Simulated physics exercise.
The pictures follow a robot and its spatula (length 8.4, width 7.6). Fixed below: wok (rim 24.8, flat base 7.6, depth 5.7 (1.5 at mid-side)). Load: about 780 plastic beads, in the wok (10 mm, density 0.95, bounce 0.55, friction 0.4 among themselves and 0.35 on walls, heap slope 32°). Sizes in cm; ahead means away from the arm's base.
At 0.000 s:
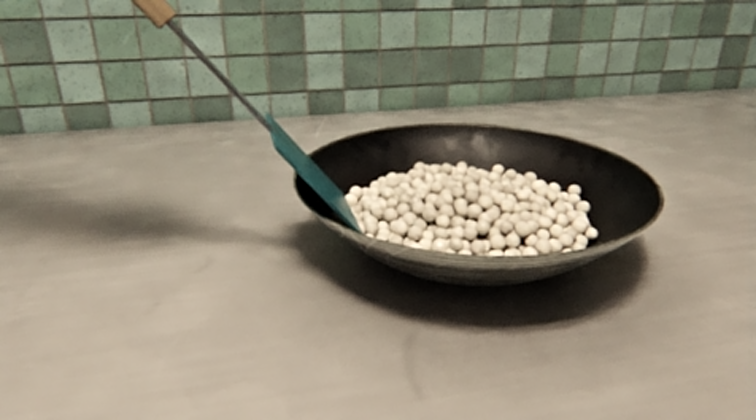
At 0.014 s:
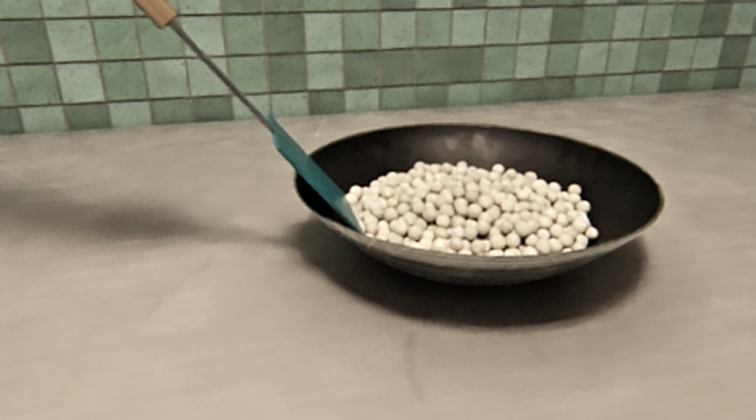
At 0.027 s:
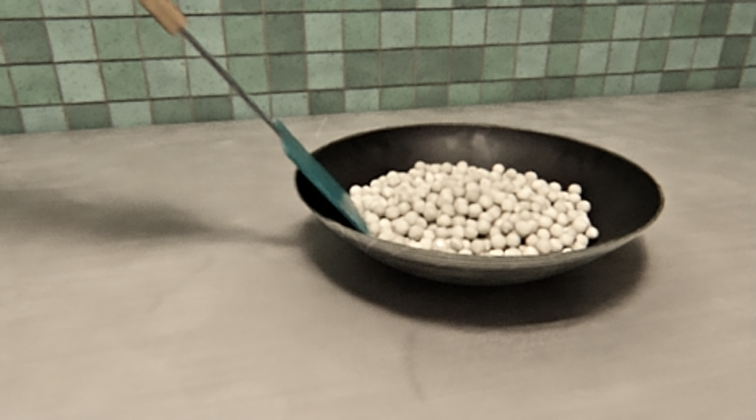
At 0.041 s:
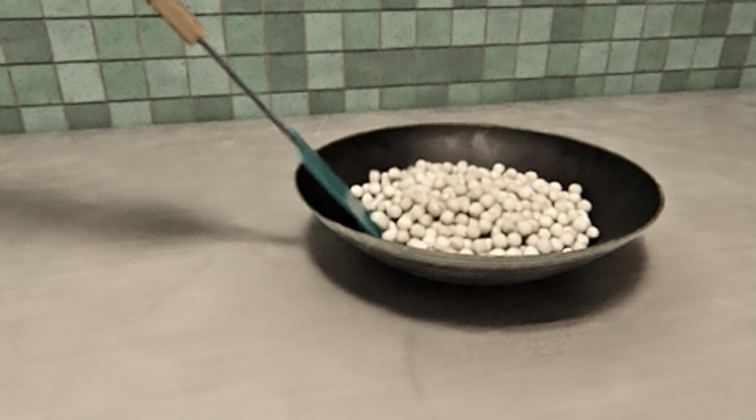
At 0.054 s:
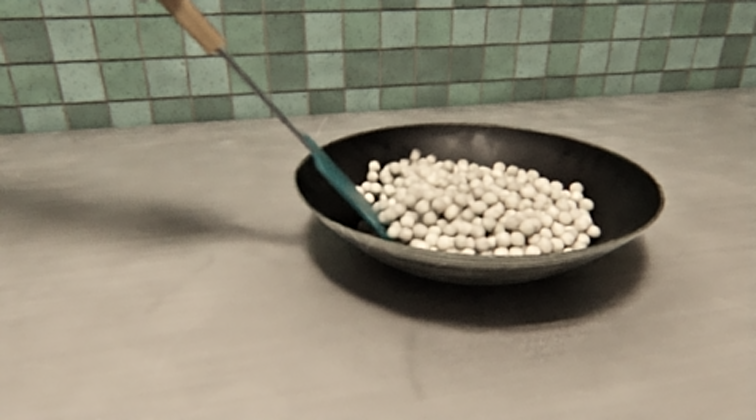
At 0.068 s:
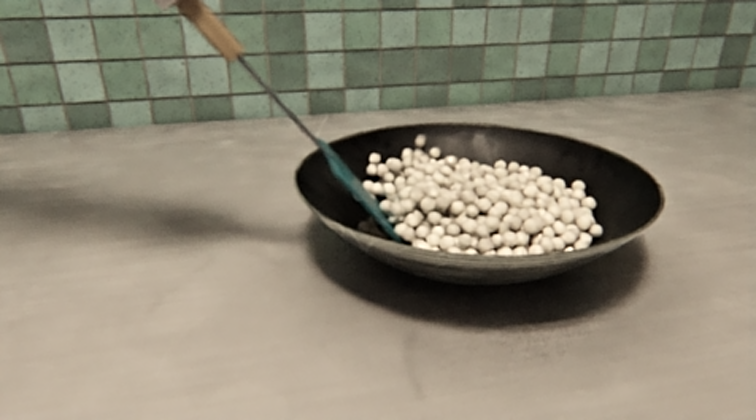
The video shows a teal spatula resting at the left side of a dark wok of pale beads on a gray counter, then sliding a short way right, pushing the nearby beads so the pile shifts and rises slightly.
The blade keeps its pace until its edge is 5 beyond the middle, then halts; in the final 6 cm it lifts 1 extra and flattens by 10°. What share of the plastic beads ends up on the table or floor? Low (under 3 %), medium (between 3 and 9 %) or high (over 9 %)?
Answer: Medium; between 3 and 9 % of the plastic beads finish on the table or floor.
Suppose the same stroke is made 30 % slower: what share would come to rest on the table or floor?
It would be near 0 per cent.
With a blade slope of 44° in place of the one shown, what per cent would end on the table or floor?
Then about 5 per cent.
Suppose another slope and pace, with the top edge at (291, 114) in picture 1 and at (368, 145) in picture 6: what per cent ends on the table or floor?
Some 15 per cent.
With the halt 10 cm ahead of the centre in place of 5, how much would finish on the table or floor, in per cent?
In that case some 45 per cent.
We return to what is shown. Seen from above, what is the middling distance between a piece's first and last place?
About 5 cm.
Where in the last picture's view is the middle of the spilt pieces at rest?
Near (637, 208).
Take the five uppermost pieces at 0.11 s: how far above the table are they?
Some 6 cm.
After 0.11 s, sloping 52°, highest piece 7 above the table; 780 in the wok, 1 on the blade or in flight.
After 0.16 s, sloping 47°, highest piece 8 above the table; 780 in the wok, 1 on the blade or in flight.
After 0.39 s, sloping 42°, highest piece 8 above the table; 742 in the wok, 30 on the table or floor, 9 on the blade or in flight.
After 1.44 s, sloping 42°, highest piece 7 above the table; 740 in the wok, 41 on the table or floor.
At rest, 740 in the wok, 41 on the table or floor. That is 5 % on the table or floor.
